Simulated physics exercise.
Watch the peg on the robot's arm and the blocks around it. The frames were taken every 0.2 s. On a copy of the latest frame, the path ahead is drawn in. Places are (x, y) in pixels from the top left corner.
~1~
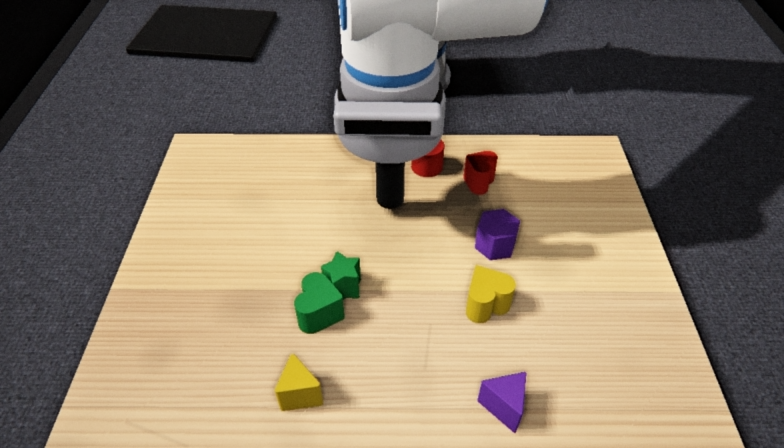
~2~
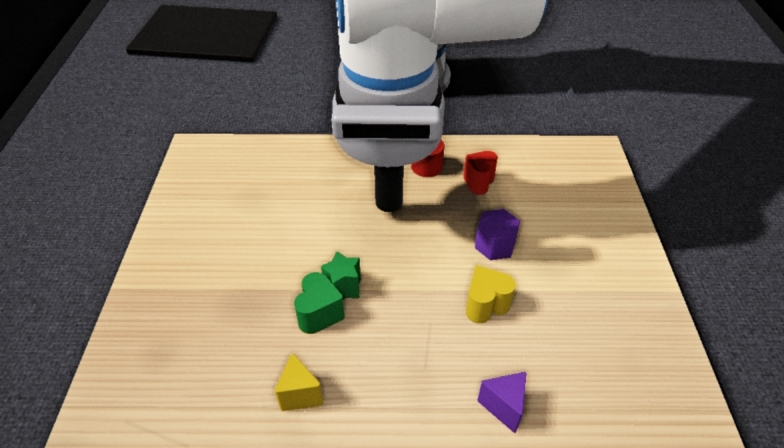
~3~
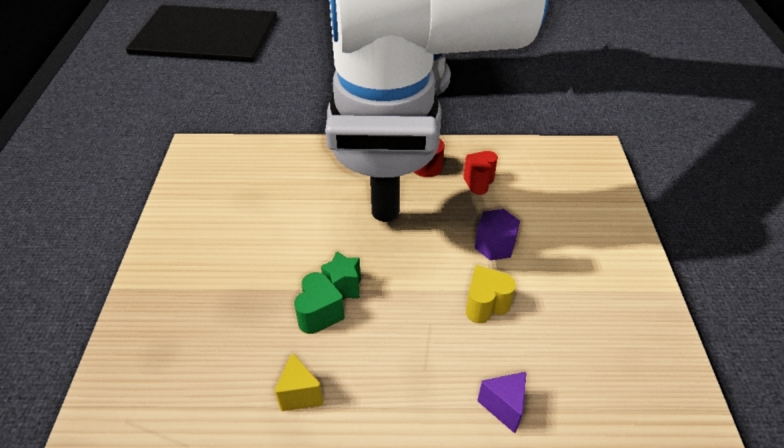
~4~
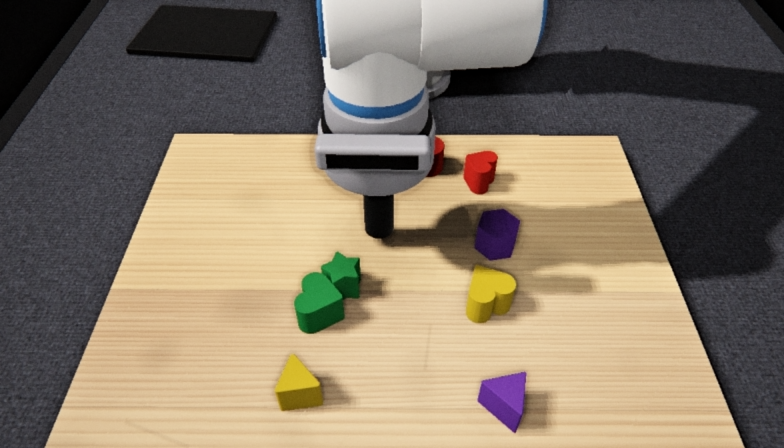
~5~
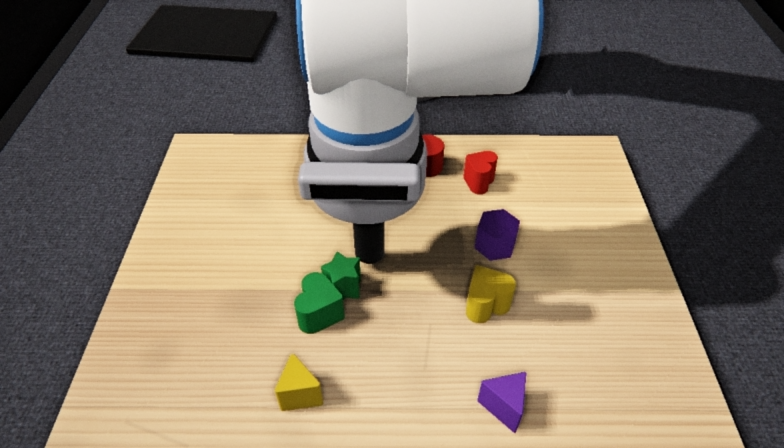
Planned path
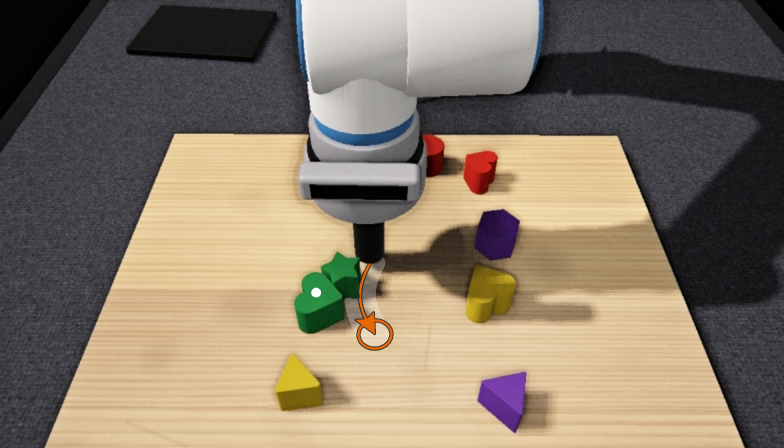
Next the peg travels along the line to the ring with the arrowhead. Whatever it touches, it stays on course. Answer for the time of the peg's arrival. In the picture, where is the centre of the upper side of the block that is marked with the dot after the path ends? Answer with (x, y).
I predict (292, 305).
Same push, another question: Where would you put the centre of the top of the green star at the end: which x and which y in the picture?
The green star ends near (329, 290).
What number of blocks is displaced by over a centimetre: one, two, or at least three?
I foresee two blocks being moved.
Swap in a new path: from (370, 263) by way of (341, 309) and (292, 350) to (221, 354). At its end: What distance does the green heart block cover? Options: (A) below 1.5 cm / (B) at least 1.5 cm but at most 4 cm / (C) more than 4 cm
C (more than 4 cm)
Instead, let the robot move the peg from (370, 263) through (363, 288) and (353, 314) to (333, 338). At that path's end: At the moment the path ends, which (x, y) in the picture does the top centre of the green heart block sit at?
My estimate: (261, 312).
The line goes from (370, 263) over (361, 285) and (362, 310) to (375, 334); the dot is on the green heart block.
On the path given first. Halfway along, peg (359, 288); green heart block (295, 304); green star (329, 285), turned 50° clockwise.
At the end, peg (375, 325); green heart block (292, 305); green star (329, 290), turned 70° clockwise.
